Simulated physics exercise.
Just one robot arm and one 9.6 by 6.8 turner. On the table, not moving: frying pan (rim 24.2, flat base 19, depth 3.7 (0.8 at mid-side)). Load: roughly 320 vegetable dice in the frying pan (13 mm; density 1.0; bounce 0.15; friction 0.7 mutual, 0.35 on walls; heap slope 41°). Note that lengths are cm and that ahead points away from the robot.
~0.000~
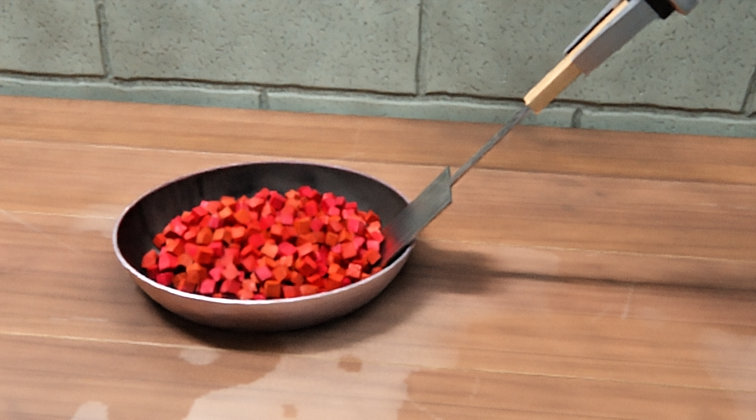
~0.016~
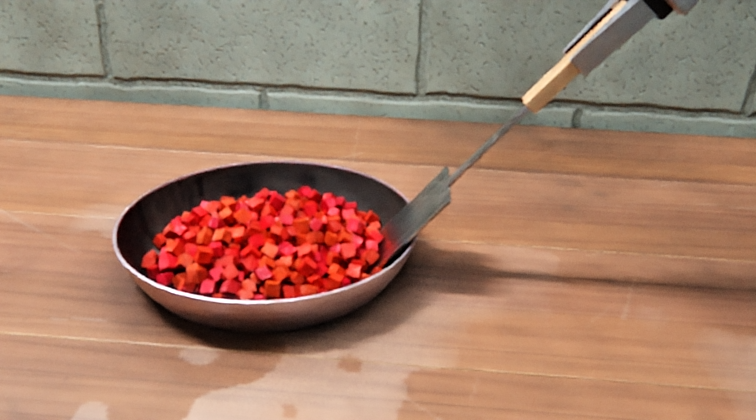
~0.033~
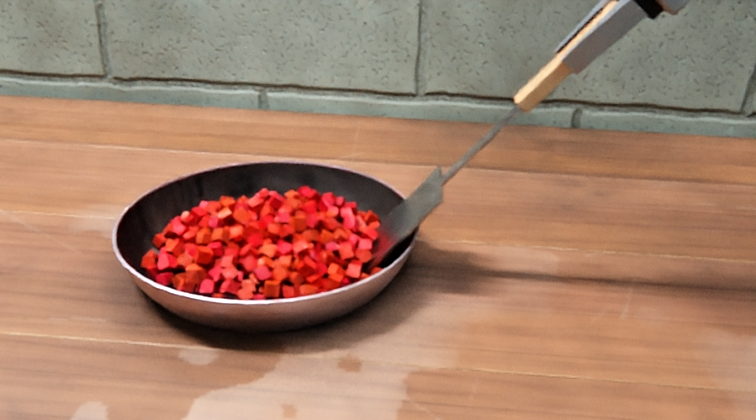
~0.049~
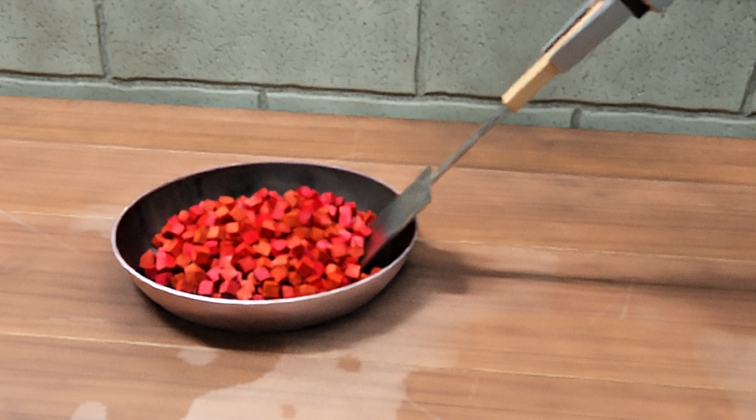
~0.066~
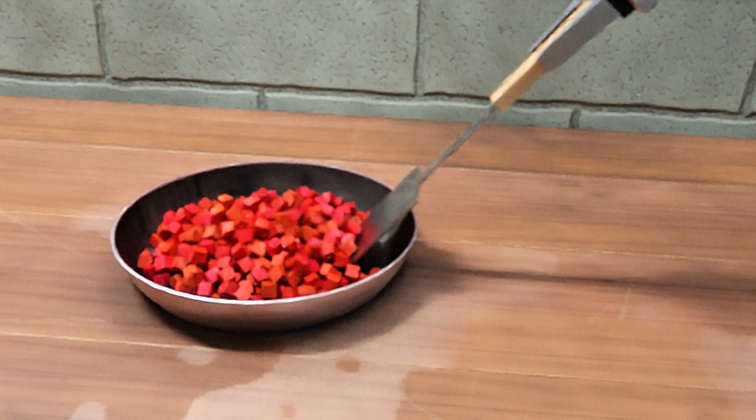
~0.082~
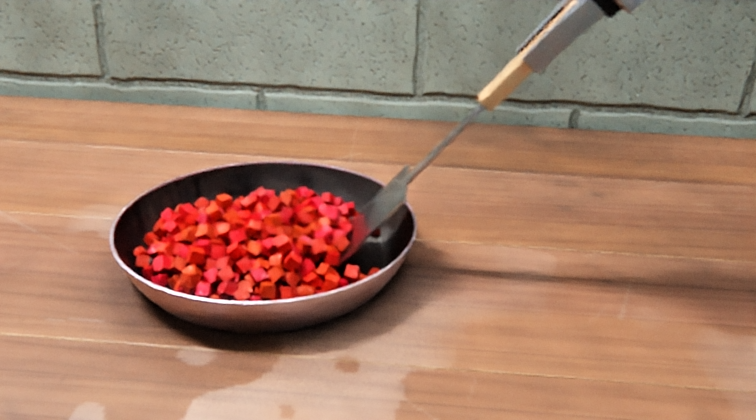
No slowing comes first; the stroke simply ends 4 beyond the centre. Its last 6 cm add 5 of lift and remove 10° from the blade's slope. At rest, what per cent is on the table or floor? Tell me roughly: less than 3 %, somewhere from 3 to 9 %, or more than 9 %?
Less than 3 %.
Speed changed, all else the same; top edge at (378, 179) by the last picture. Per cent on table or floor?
Some 10 per cent.
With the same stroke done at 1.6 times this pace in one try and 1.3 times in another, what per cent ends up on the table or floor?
Near 10 and near 5 percent respectively.
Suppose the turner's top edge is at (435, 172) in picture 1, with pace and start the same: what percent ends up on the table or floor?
Roughly 0%.
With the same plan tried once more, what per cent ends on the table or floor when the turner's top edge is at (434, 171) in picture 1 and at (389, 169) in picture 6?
Roughly 0 percent ends up there.
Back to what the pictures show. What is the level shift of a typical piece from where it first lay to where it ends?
The answer is about 2 cm.
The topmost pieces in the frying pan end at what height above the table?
Roughly 5.5 centimetres.
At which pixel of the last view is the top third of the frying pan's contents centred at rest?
(187, 223).
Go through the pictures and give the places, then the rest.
Turner top edge at (450, 183), sloping 51°; upper third of the load around (278, 231), from x 150 to 380, top at y 190; 321 in the frying pan, in the first frame.
Turner top edge at (449, 183), sloping 51°; upper third of the load around (279, 231), from x 150 to 380, top at y 190, in the second frame.
Turner top edge at (441, 183), sloping 51°; upper third of the load around (281, 231), from x 150 to 380, top at y 190, in the third frame.
Turner top edge at (430, 182), sloping 51°; upper third of the load around (278, 230), from x 145 to 380, top at y 190, in the fourth frame.
Turner top edge at (419, 182), sloping 51°; upper third of the load around (275, 229), from x 145 to 375, top at y 190, in the fifth frame.
Turner top edge at (407, 181), sloping 51°; upper third of the load around (269, 229), from x 140 to 375, top at y 190; 321 in the frying pan, in the sixth frame.
By 0.15 s, sloping 51°, highest piece 5 above the table; 321 in the frying pan.
By 0.21 s, sloping 45°, highest piece 8 above the table; 321 in the frying pan.
By 0.44 s, sloping 41°, highest piece 5 above the table; 321 in the frying pan.
By 1.49 s, sloping 41°, highest piece 5 above the table; 319 in the frying pan, 2 on the table or floor.
Final count, 319 in the frying pan, 2 on the table or floor. That is 1 % on the table or floor.
